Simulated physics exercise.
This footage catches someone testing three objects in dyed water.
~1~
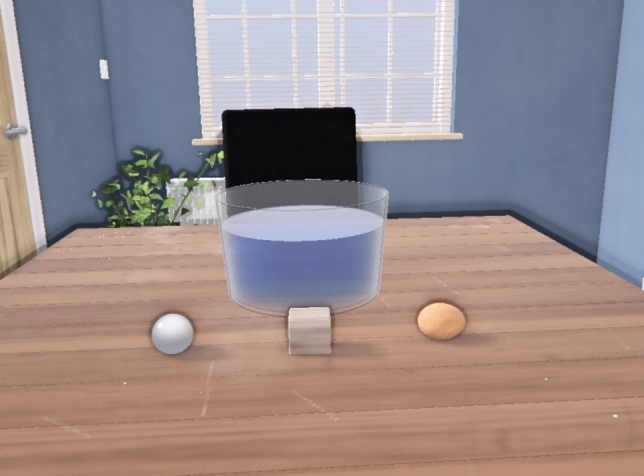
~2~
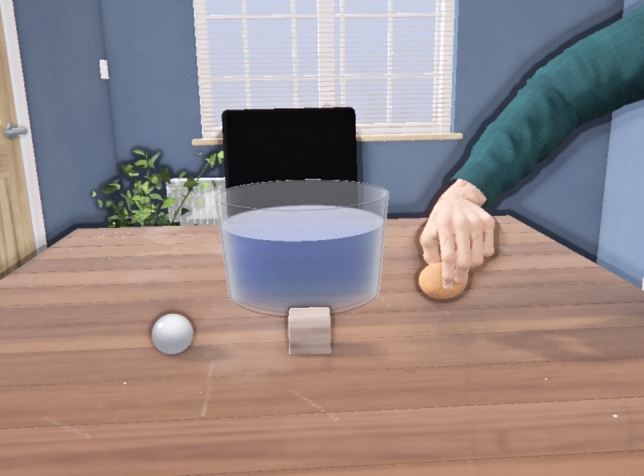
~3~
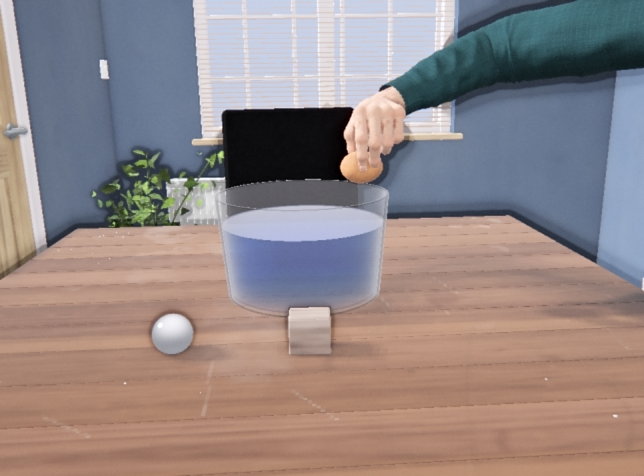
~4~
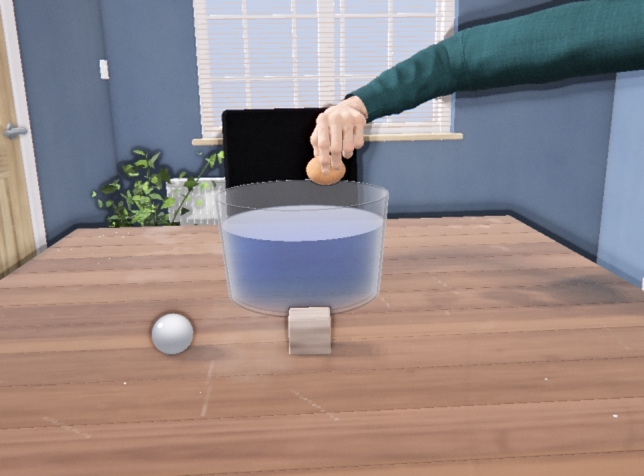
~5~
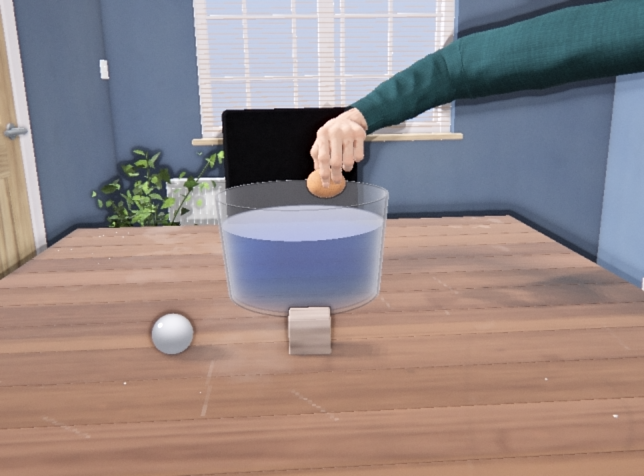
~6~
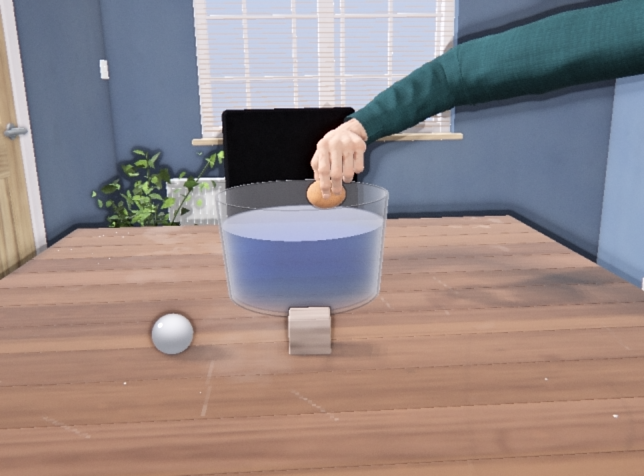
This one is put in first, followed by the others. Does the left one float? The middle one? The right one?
Starting at the left, it drops under, then it rides the liquid, then it drops under.
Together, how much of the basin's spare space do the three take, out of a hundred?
My figure is 8 per cent.
A moment on, the egg drops to the bottom.
Further on, the wooden block stays afloat.
When it is over, the steel ball drops to the bottom; afloat, wooden block.
